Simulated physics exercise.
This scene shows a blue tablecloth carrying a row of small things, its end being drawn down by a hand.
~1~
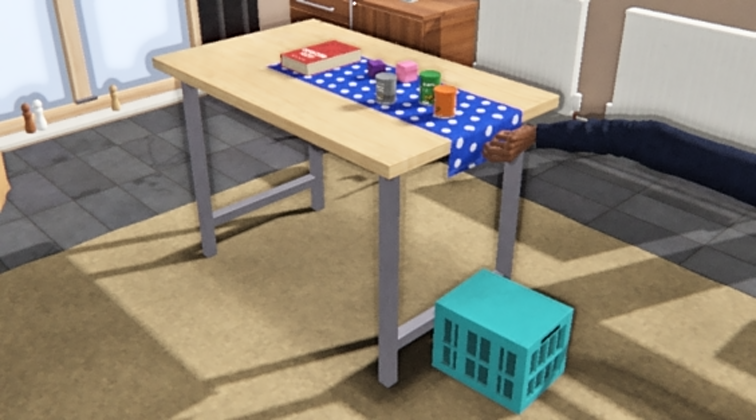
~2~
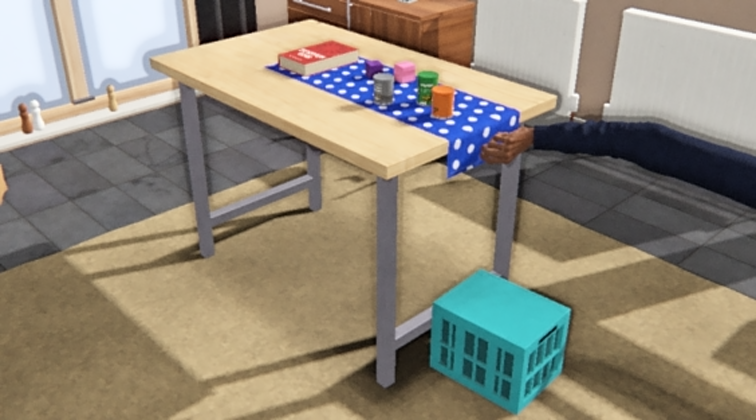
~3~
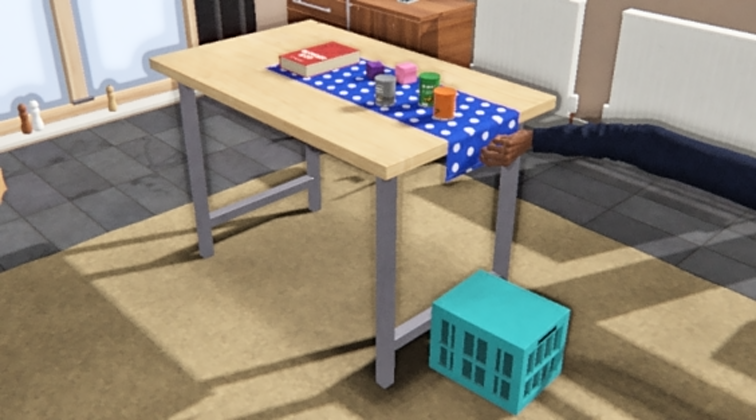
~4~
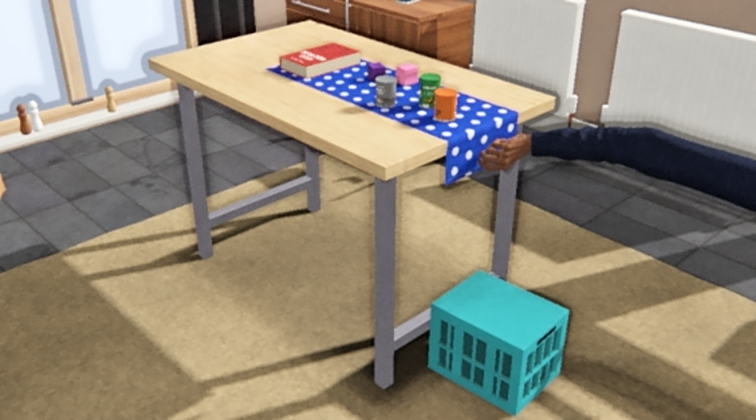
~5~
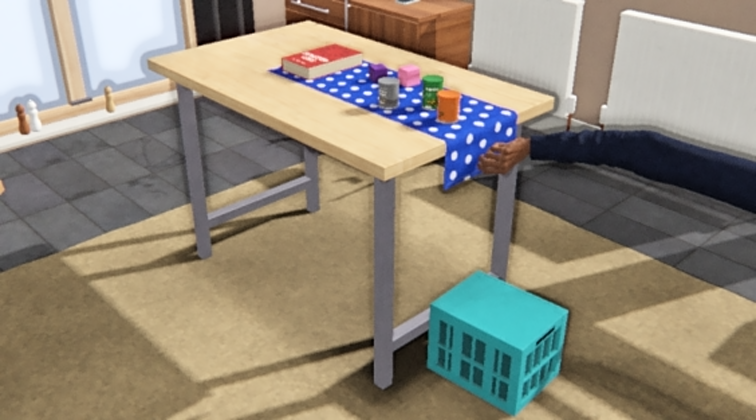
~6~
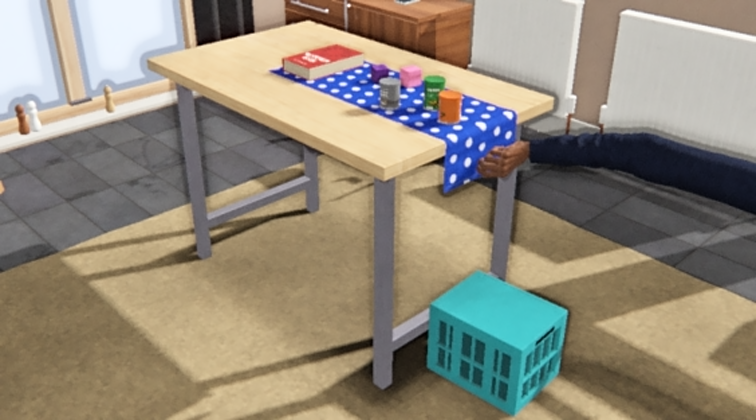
A hand at the right tugged the hanging end of a blue polka-dot tablecloth slightly downward, and the colourful cans and small cubes on it shifted a little toward the table's near right edge.
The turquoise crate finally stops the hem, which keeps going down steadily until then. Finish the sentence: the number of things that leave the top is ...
It is four.
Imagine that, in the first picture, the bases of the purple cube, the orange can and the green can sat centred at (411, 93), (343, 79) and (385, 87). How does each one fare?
Purple cube dropped, orange can kept, green can dropped.
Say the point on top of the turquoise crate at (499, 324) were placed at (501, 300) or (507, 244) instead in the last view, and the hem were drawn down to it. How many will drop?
Then 3 and 1.
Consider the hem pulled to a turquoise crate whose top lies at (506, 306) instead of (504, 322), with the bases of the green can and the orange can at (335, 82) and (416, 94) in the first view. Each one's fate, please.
So the green can stays there, and the orange can leaves.
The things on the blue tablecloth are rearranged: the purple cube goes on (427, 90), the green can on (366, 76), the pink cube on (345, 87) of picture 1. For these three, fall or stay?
Short version: Purple cube drops, green can stays, pink cube stays.
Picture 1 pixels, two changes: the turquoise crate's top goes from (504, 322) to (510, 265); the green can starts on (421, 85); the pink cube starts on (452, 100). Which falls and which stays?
Note: Green can kept on top; pink cube lost.
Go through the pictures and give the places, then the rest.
In the first picture, hem (448, 177); orange can (446, 89); green can (430, 73); grey can (386, 76); pink cube (407, 64); purple cube (377, 62); top of the crate (504, 322).
In the second picture, hem (447, 179); orange can (443, 89).
In the third picture, hem (446, 182); green can (430, 75).
In the fourth picture, hem (445, 185); grey can (386, 79); top of the crate (500, 323).
In the fifth picture, hem (444, 190); pink cube (409, 68).
In the sixth picture, hem (444, 192); orange can (451, 94); green can (435, 79); grey can (390, 81); pink cube (411, 68); purple cube (380, 67).
Soon after, hem near (477, 241); orange can and green can gone.
Then, hem near (475, 284); orange can, green can and grey can gone.
At rest, hem on the crate; orange can, green can, grey can and pink cube gone. It carries off four.
